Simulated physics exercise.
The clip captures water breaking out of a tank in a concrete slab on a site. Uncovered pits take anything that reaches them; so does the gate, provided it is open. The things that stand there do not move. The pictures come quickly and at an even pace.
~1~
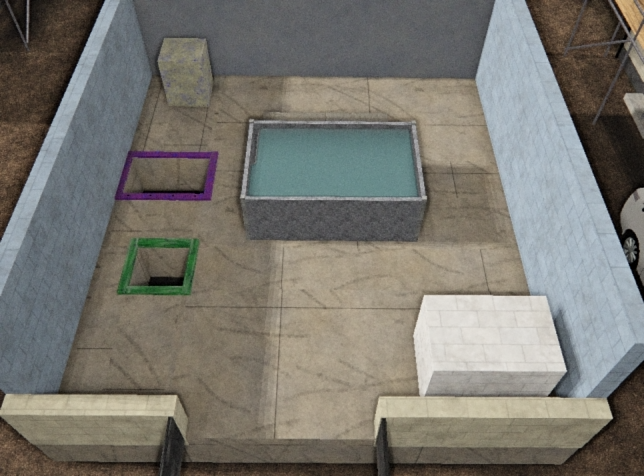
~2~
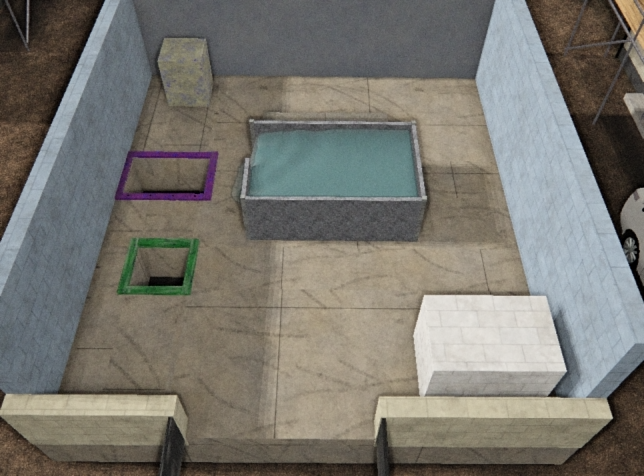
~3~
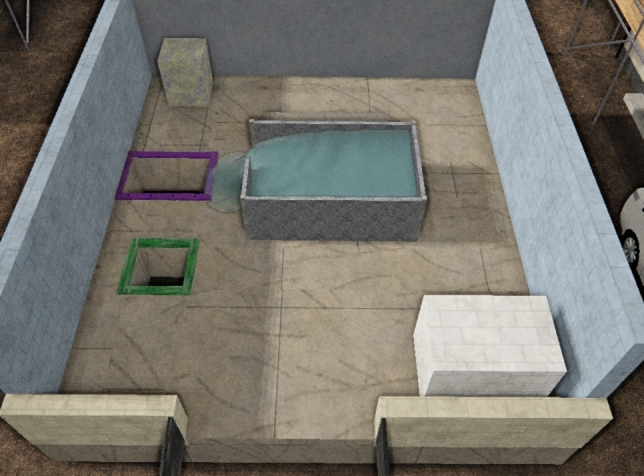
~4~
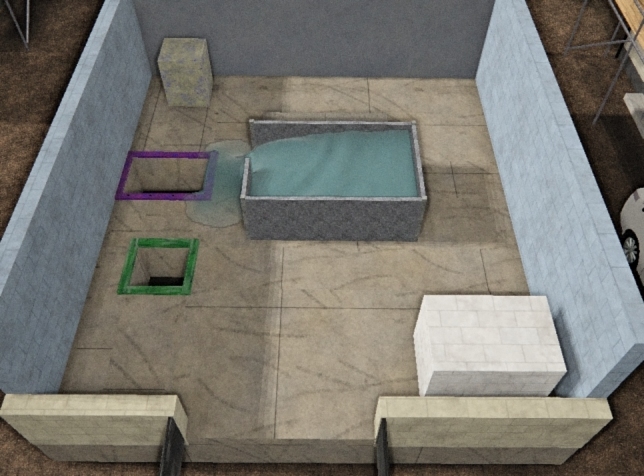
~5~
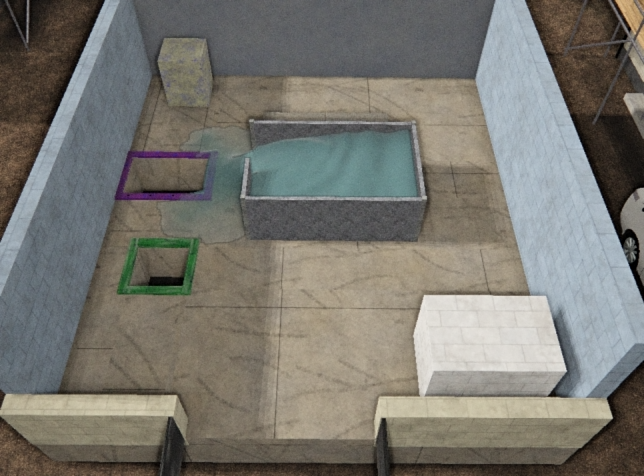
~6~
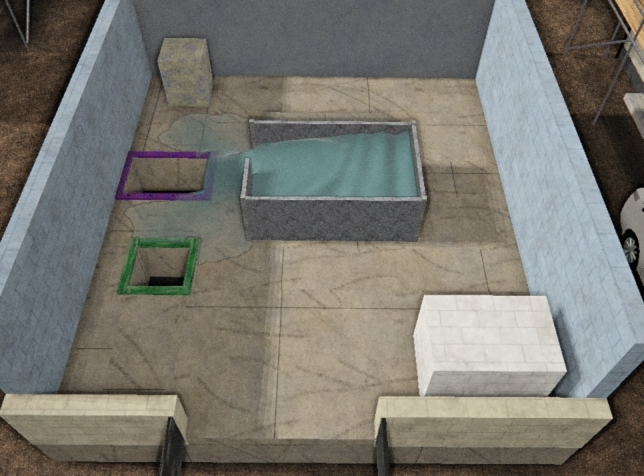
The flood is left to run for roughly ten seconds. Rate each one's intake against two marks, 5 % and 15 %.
Ratings: Gate - below the 5 % mark; green pit - below the 5 % mark; purple pit - above the 15 % mark.
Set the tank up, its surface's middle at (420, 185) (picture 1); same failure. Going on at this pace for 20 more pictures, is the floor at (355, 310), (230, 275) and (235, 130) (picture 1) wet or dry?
Location one: Bone dry; location two: Soaked; location three: Soaked.
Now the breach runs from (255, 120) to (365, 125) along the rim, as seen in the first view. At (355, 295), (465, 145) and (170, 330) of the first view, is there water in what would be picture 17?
First spot spared, second spot submerged, third spot spared.
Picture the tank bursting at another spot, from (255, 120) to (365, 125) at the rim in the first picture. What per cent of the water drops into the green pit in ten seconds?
Approximate share, green: 0 in a hundred.
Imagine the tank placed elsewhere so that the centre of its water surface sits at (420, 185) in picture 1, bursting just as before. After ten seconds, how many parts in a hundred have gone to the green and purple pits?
Shares - green: 8 in a hundred; purple: 30 in a hundred.
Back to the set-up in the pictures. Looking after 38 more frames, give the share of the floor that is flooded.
About 45 in a hundred.
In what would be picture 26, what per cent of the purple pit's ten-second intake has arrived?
My estimate is close to 60 per cent.
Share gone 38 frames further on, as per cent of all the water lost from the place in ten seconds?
I make it 85 per cent.
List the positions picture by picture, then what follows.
Still water in the open tank at (333, 162), in the first frame.
Water pours out at (255, 170) and has run to a hidden place, in the second frame.
The front is at (213, 203), out from the gap at (255, 171), in the third frame.
Water pours out at (255, 171) and has run to (192, 214), in the fourth frame.
Water pours out at (255, 171) and has run to (167, 226), in the fifth frame.
Water pours out at (255, 171) and has run to (187, 117), in the sixth frame.
A moment on, water covers 15 % of the floor; the gate 0 %, the green pit 1 %, the purple pit 13 %.
Next, water covers 20 % of the floor; the gate 0 %, the green pit 1 %, the purple pit 22 %.
Then, water covers 30 % of the floor; the gate 0 %, the green pit 2 %, the purple pit 31 %.
Later, water covers 45 % of the floor; the gate 0 %, the green pit 2 %, the purple pit 44 %.
In the end, water covers 65 % of the floor; the gate 1 %, the green pit 3 %, the purple pit 52 %.
